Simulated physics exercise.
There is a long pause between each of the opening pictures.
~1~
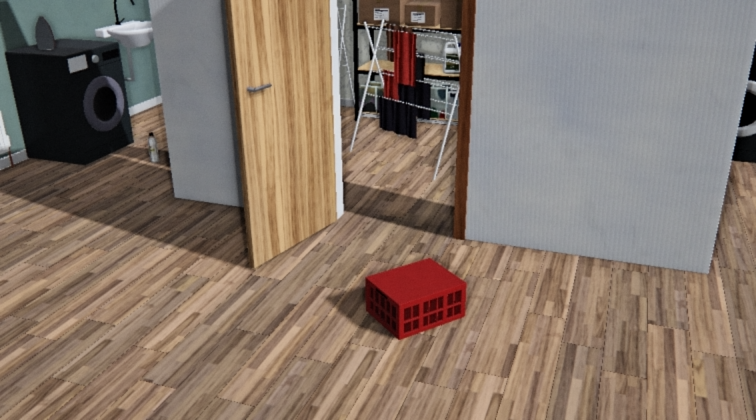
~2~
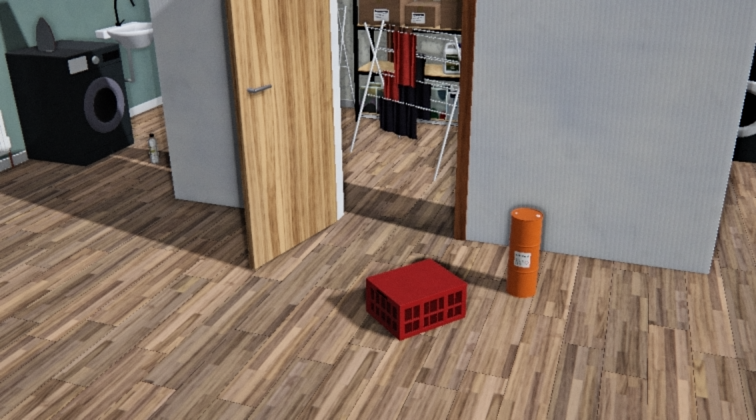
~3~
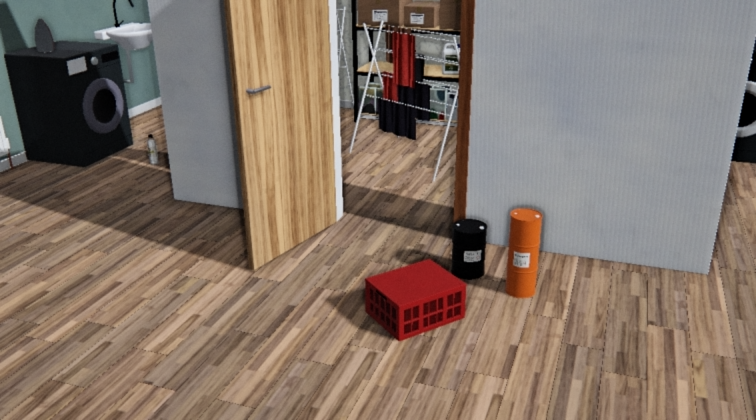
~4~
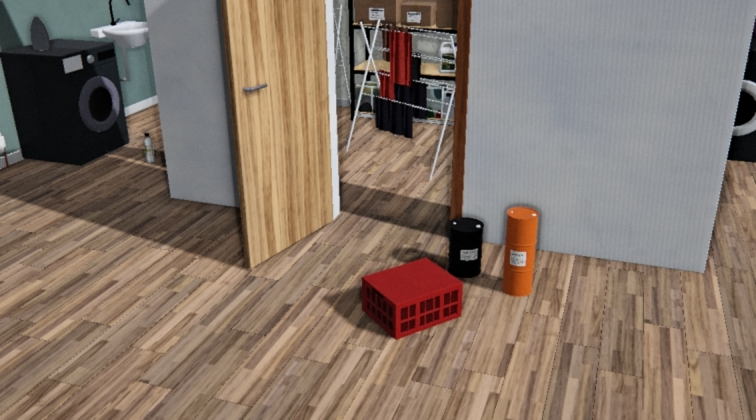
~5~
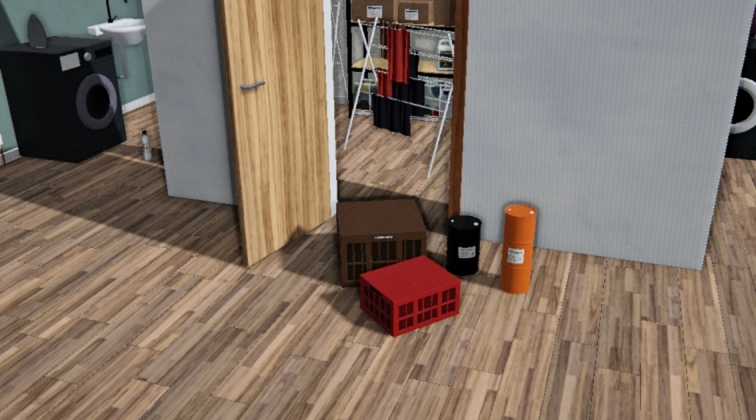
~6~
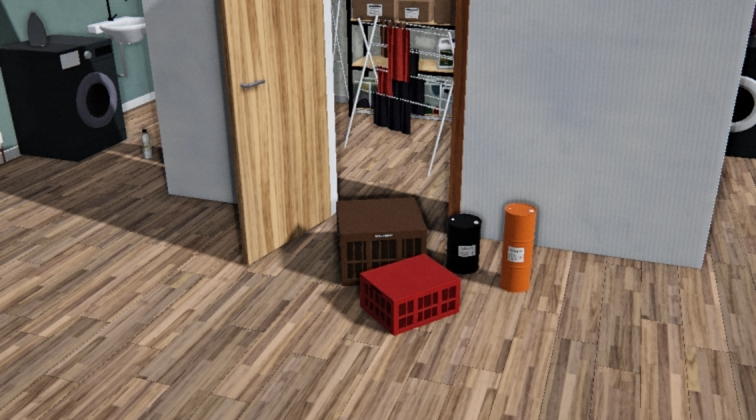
An orange canister appeared to the right of a red crate on the wooden floor, then a black canister and a brown chest showed up beside them, while the door stayed wide open and still.
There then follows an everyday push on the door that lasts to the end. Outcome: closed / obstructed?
Obstructed.
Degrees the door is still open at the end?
Near 60° open.
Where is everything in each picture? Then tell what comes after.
Door wide open and still, in the first picture.
Door wide open and still; red crate (416, 298), in the second picture.
Door wide open and still; orange canister (523, 254); red crate (415, 298), in the third picture.
Door wide open and still; black canister (465, 248); orange canister (520, 252), in the fourth picture.
Door wide open and still; red crate (410, 294); black canister (463, 245), in the fifth picture.
Door wide open and still; brown chest (380, 240); orange canister (518, 248), in the sixth picture.
Then, 0.40 s on from there, open by 91°.
Then, 0.60 s on from there, open by 76°.
Then, 0.80 s on from there, open by 63°.
In the end, open by 62°; all 4 unmoved. At the end, from the last picture's camera, brown chest near (384, 239).
